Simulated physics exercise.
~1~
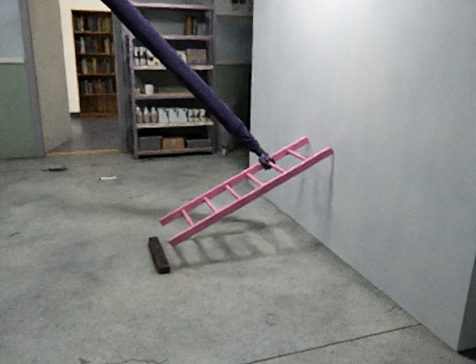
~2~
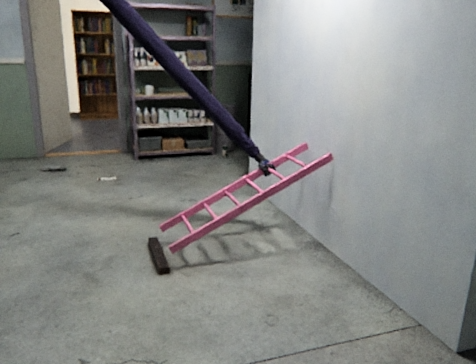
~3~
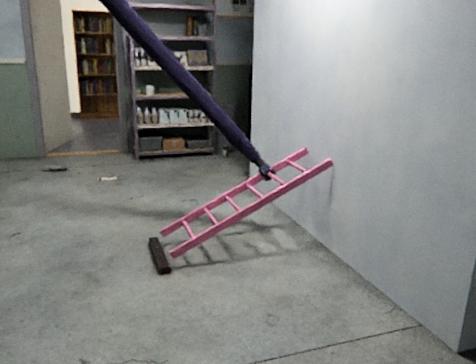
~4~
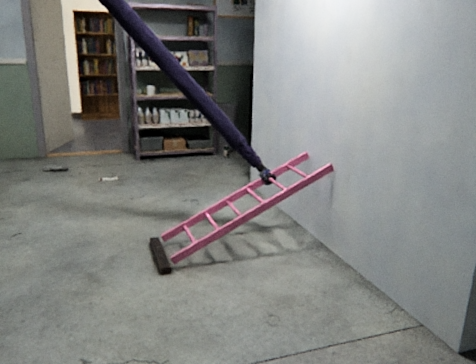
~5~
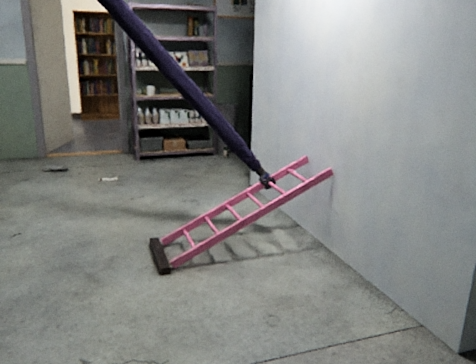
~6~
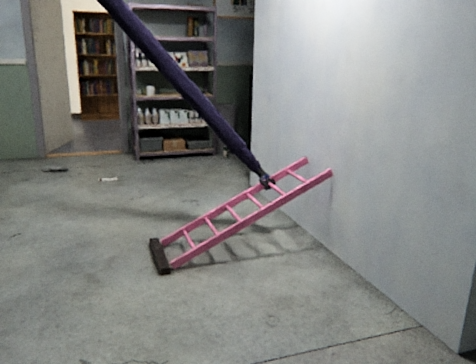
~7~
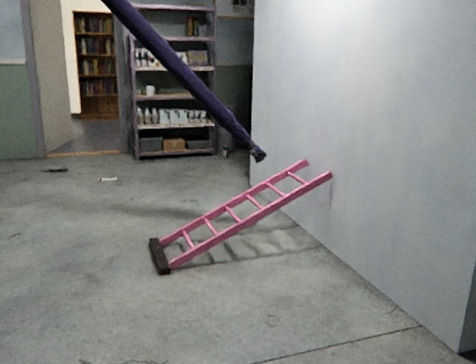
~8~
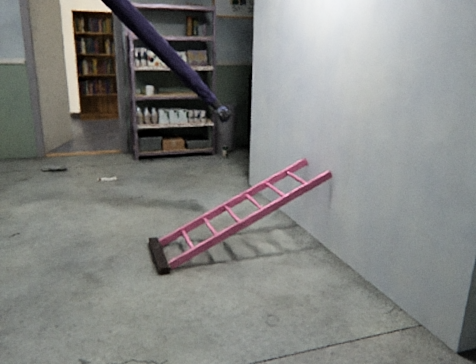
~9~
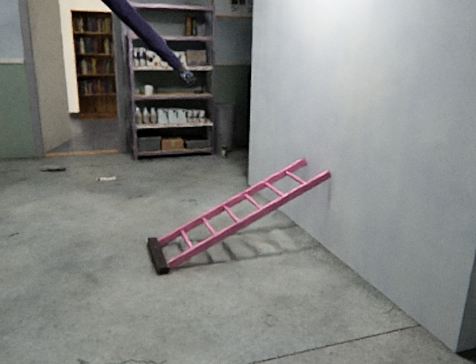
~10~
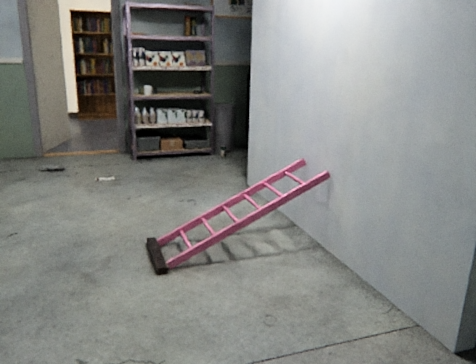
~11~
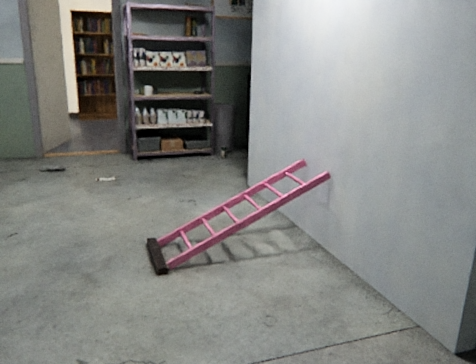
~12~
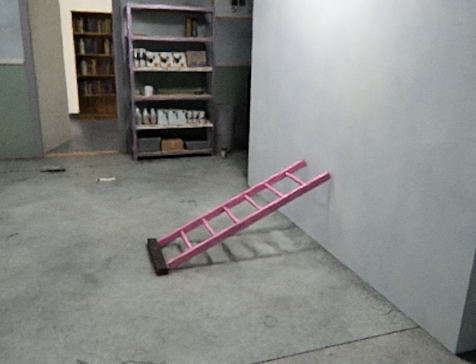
The video shows a dark-sleeved arm lowering a pink ladder slightly until it leans against a pale wall on the right, its feet by a dark batten on the floor. The hand lets go and withdraws toward the upper left, and the ladder stays leaning in place.
